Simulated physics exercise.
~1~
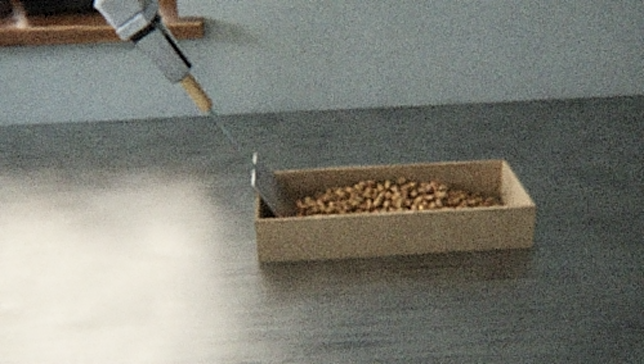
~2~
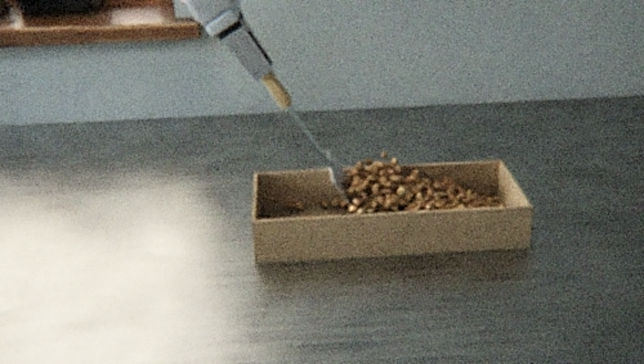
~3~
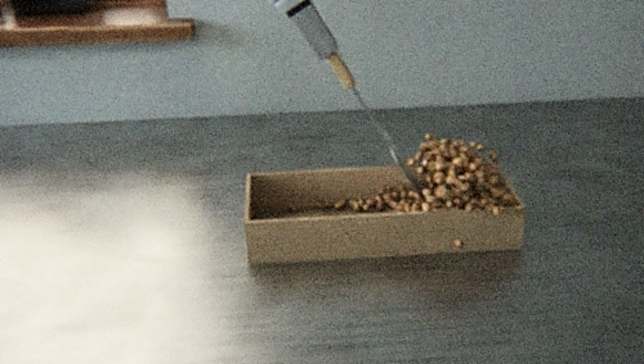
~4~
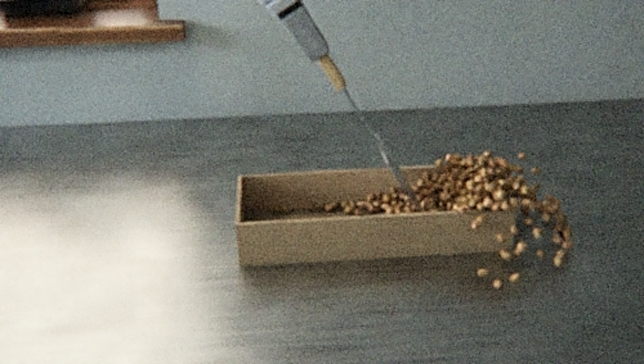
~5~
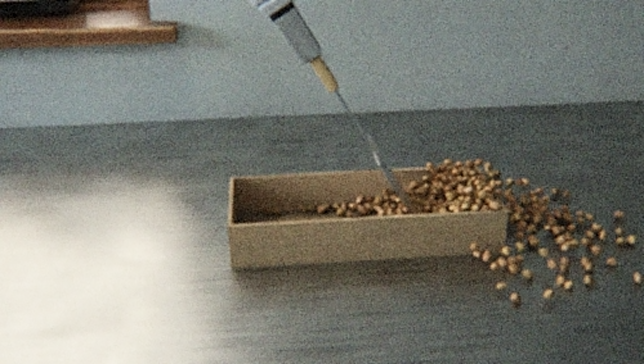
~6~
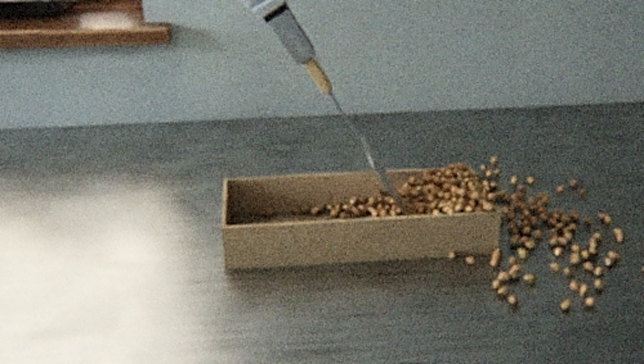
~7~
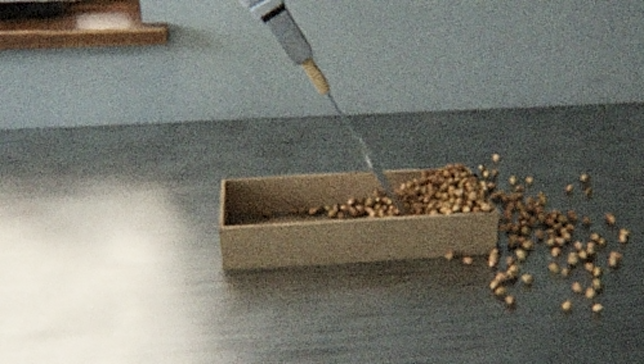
On a dark tabletop, a robotic arm's thin blade pushes dried beans rightward along an open trough, spilling some over the end.
